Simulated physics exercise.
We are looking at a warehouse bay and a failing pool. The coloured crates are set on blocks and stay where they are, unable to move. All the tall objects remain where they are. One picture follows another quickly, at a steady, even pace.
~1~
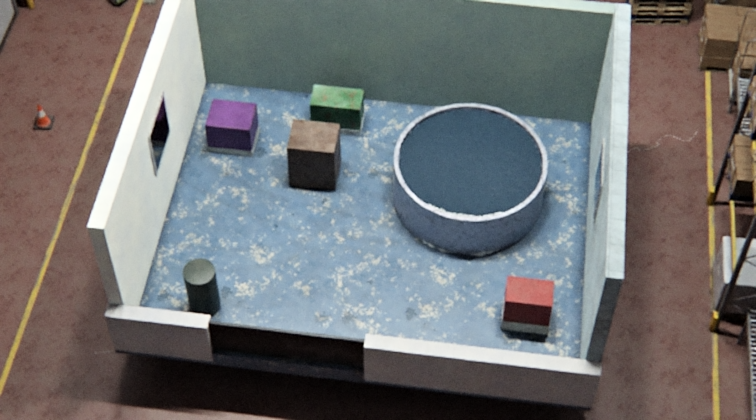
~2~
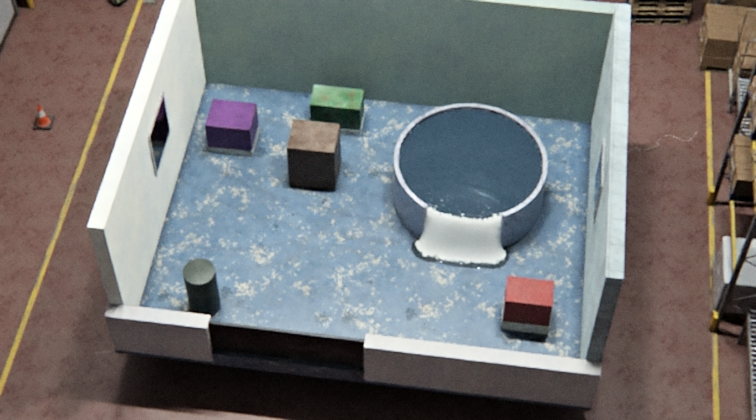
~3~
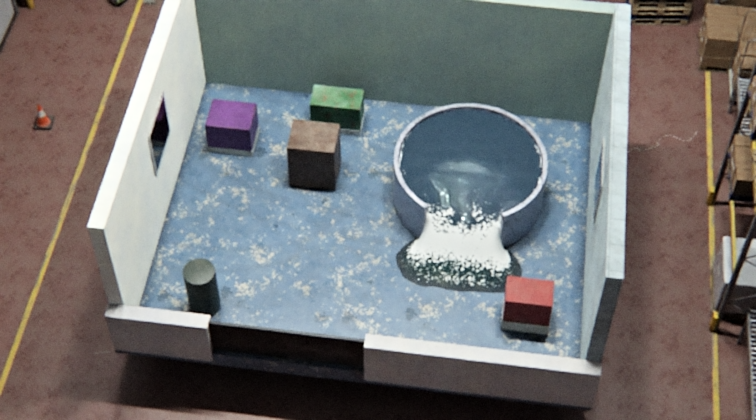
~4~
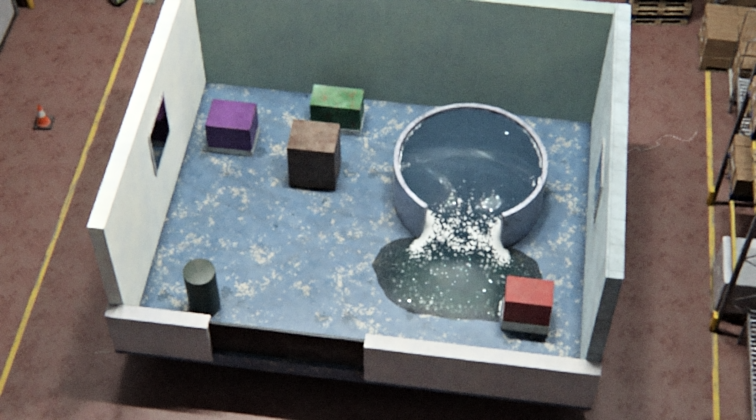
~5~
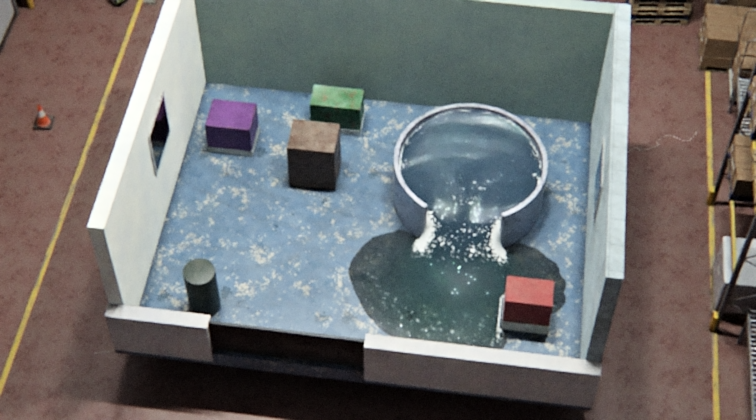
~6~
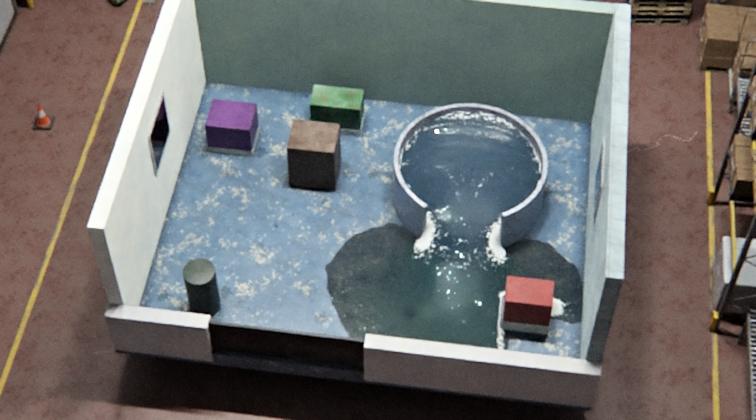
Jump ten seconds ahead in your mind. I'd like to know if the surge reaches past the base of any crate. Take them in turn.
My prediction: As for the purple crate it's moistened by the water, as for the red crate it's moistened by the water, as for the green crate it's moistened by the water.
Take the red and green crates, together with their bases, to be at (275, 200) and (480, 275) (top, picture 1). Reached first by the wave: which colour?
I'd say the green one comes first.
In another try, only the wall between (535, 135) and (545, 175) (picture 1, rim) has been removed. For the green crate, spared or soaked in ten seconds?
In that case the green crate gets flooded.
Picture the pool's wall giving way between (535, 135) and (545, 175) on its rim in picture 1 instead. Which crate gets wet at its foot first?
My answer: The red crate.
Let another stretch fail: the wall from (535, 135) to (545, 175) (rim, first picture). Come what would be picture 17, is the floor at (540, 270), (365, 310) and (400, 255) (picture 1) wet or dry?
In that order: Covered, not flooded, no water.
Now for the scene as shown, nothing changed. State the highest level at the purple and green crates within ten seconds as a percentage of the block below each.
190 and 170 %, roughly.
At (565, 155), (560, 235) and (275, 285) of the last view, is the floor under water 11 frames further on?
Going through them one by one, the first is spared, the second waterlogged and the third waterlogged.
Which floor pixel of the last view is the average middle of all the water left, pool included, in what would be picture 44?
The water's centre sits above (387, 228).
A moment on, water covers 30 % of the floor; the purple crate not reached, the red crate water round its plinth, the green crate not reached.
Next, water covers 40 % of the floor; the purple crate not reached, the red crate water round its plinth, the green crate not reached.
Then, water covers 65 % of the floor; the purple crate not reached, the red crate water round its plinth, the green crate not reached.
Later, water covers 90 % of the floor; the purple crate water round its plinth, the red crate water round its plinth, the green crate water round its plinth.
In the end, water covers 100 % of the floor; the purple crate was topped, the red crate was topped, the green crate was topped.
